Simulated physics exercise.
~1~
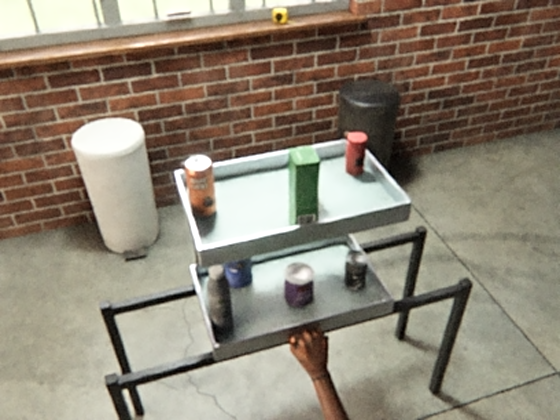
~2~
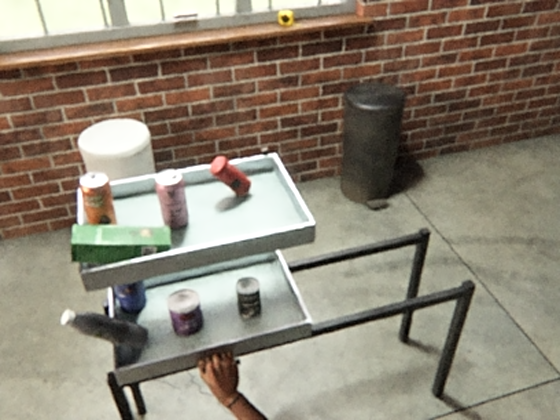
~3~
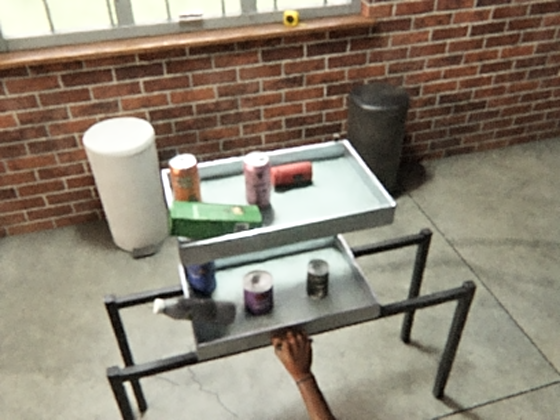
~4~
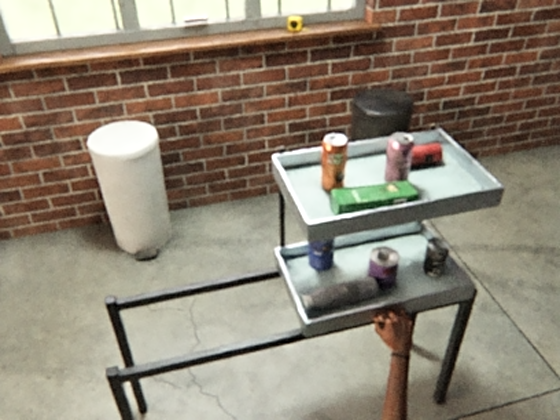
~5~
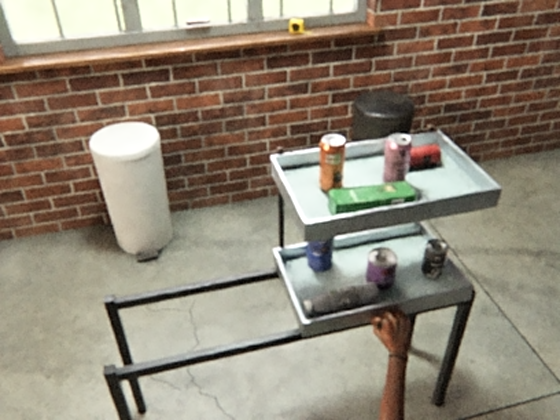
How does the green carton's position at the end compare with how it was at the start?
The green carton stood upright on the upper level of the tray at the start, but by the end it was lying on its side.
